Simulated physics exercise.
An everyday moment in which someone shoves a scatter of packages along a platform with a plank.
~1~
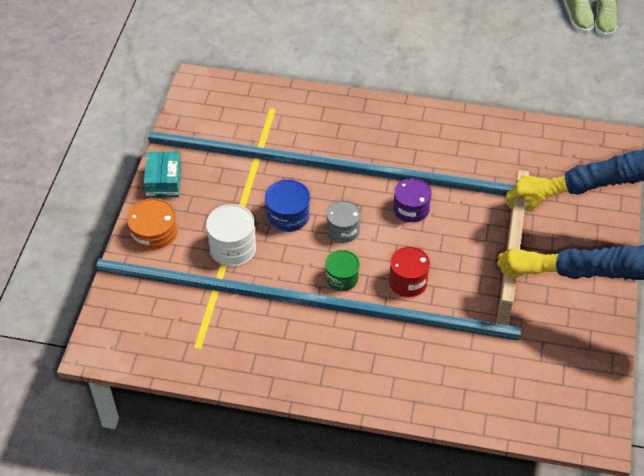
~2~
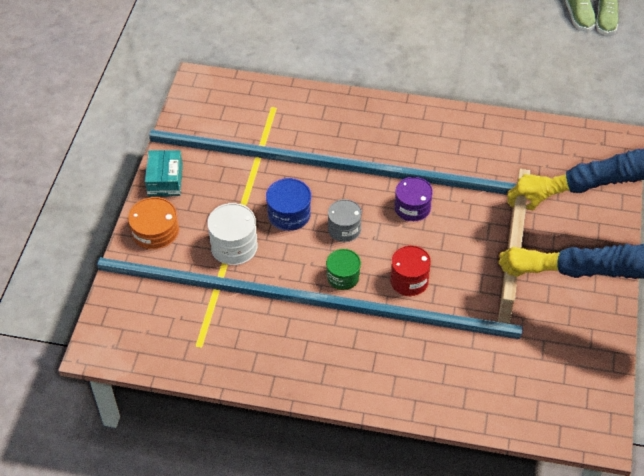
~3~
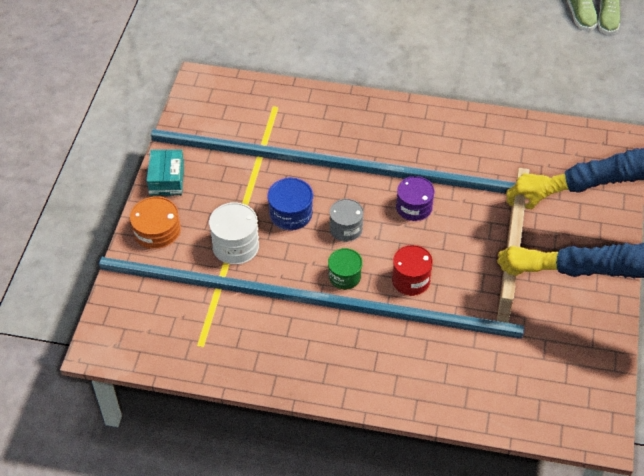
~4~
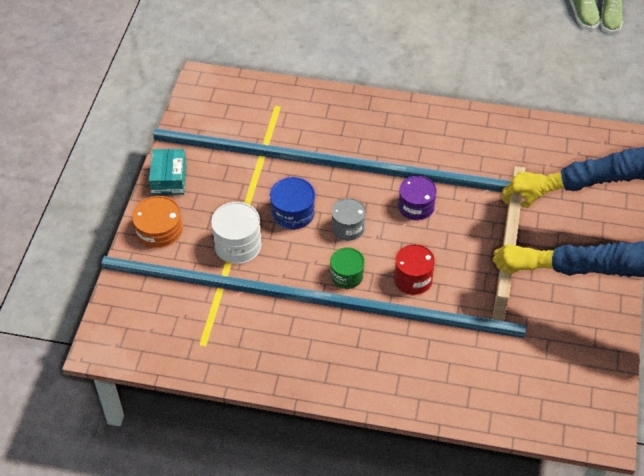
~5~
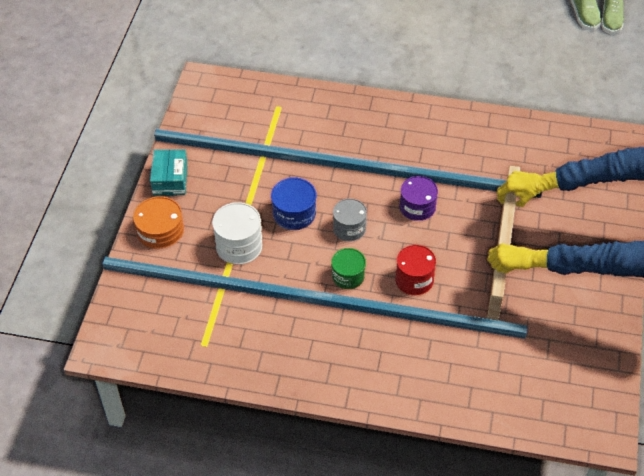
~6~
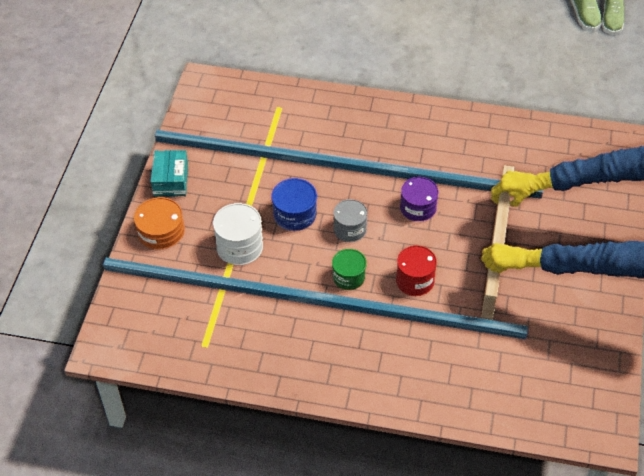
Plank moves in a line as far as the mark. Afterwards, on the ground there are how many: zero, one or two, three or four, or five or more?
On the ground there are zero.
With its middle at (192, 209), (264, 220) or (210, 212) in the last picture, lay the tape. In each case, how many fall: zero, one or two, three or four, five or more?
Just one or two; zero; just one or two.
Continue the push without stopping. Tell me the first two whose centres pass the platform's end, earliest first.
Sequence: Orange canister before turquoise parcel.
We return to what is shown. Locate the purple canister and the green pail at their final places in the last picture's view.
They come to rest around (239, 172) and (193, 256).
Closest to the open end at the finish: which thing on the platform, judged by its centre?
It would be the orange canister.
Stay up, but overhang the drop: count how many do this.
Number: 1.
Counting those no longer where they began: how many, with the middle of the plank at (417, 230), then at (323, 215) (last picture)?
Counts: 2, 5.
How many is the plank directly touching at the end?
The count in contact is 3.
Early on, none off yet; turquoise parcel at rest near (170, 173); orange canister at rest near (160, 223); white canister at rest near (239, 234).
A while later, none off yet; turquoise parcel at rest near (170, 173); orange canister at rest near (160, 223); white canister travelled a little near (226, 226).
Finally, the number that fall off is zero.
